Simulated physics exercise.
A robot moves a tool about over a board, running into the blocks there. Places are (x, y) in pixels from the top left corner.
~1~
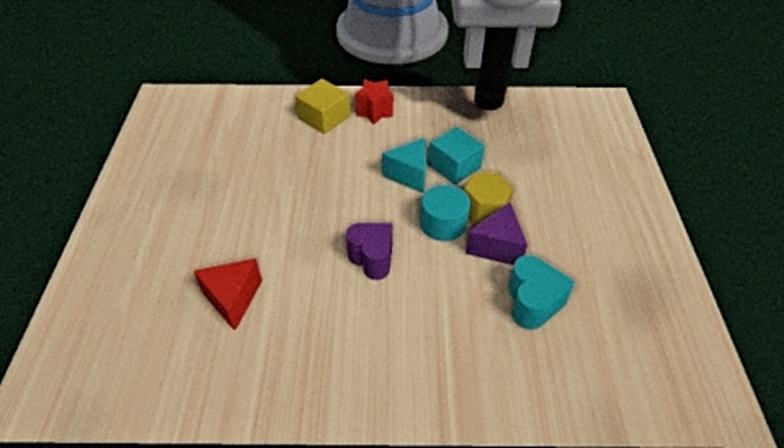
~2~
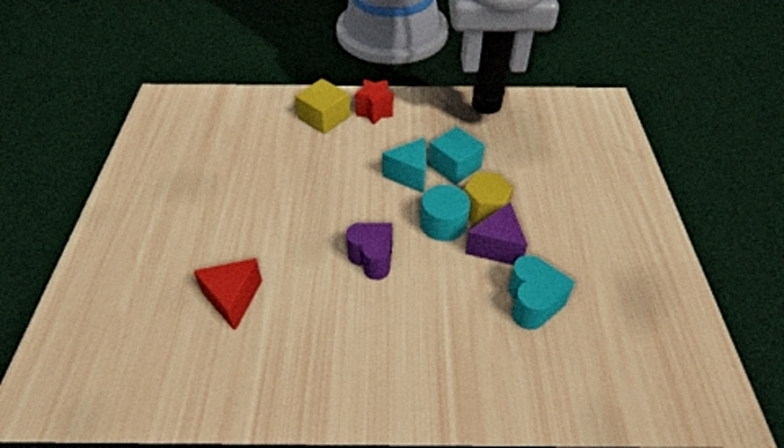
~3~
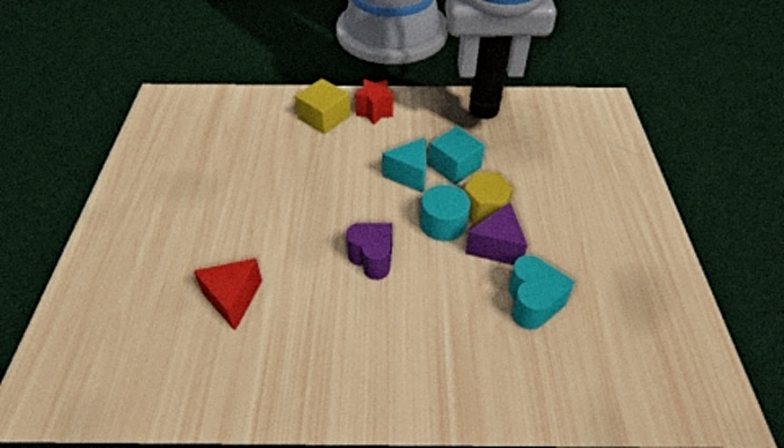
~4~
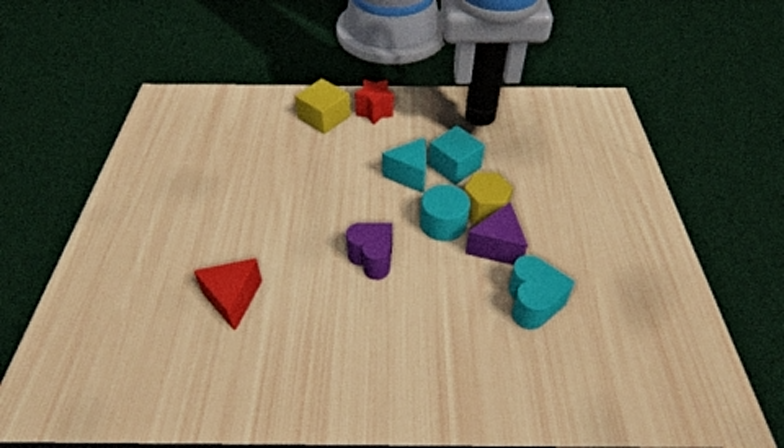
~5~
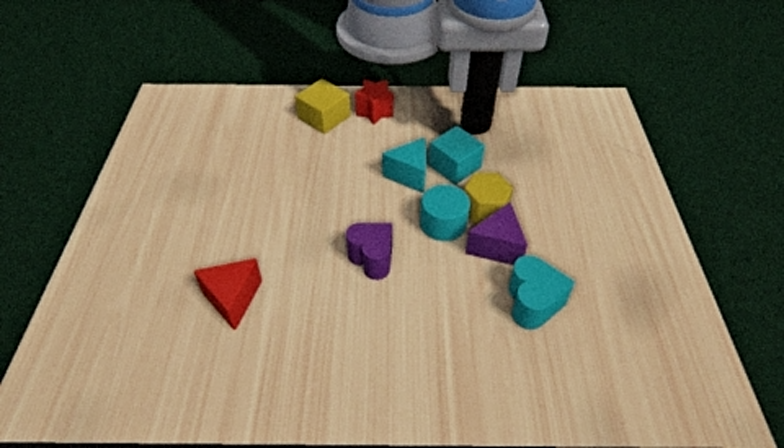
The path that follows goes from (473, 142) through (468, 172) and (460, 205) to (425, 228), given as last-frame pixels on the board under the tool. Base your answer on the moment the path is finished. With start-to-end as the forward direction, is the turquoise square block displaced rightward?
In short: Yes.
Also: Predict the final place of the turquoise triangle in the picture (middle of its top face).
Its top middle will sit at (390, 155).
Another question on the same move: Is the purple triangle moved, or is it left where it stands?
Once the path is done, it is somewhere new.
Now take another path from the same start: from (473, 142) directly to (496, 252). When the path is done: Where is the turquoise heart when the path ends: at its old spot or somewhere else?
Displaced, by a centimetre or more.
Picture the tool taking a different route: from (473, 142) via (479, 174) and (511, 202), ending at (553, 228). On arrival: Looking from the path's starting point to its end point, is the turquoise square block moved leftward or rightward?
The shift goes right.
The first path, step by step. One third of the way, tool at (470, 156); turquoise triangle at (402, 156), turned 15° clockwise; turquoise disc at (444, 204); turquoise square block at (444, 167), turned 20° clockwise.
Two thirds of the way, tool at (462, 188); turquoise triangle at (394, 157), turned 35° clockwise; turquoise disc at (436, 216); turquoise square block at (423, 181), turned 50° clockwise; yellow hexagon at (495, 201), turned 45° anticlockwise; purple triangle at (513, 231), turned 20° clockwise.
At the end, tool at (426, 212); turquoise triangle at (390, 155), turned 50° clockwise; turquoise disc at (417, 237); turquoise square block at (394, 186), turned 95° clockwise; yellow hexagon at (494, 204), turned 60° anticlockwise; purple triangle at (518, 233), turned 25° clockwise.
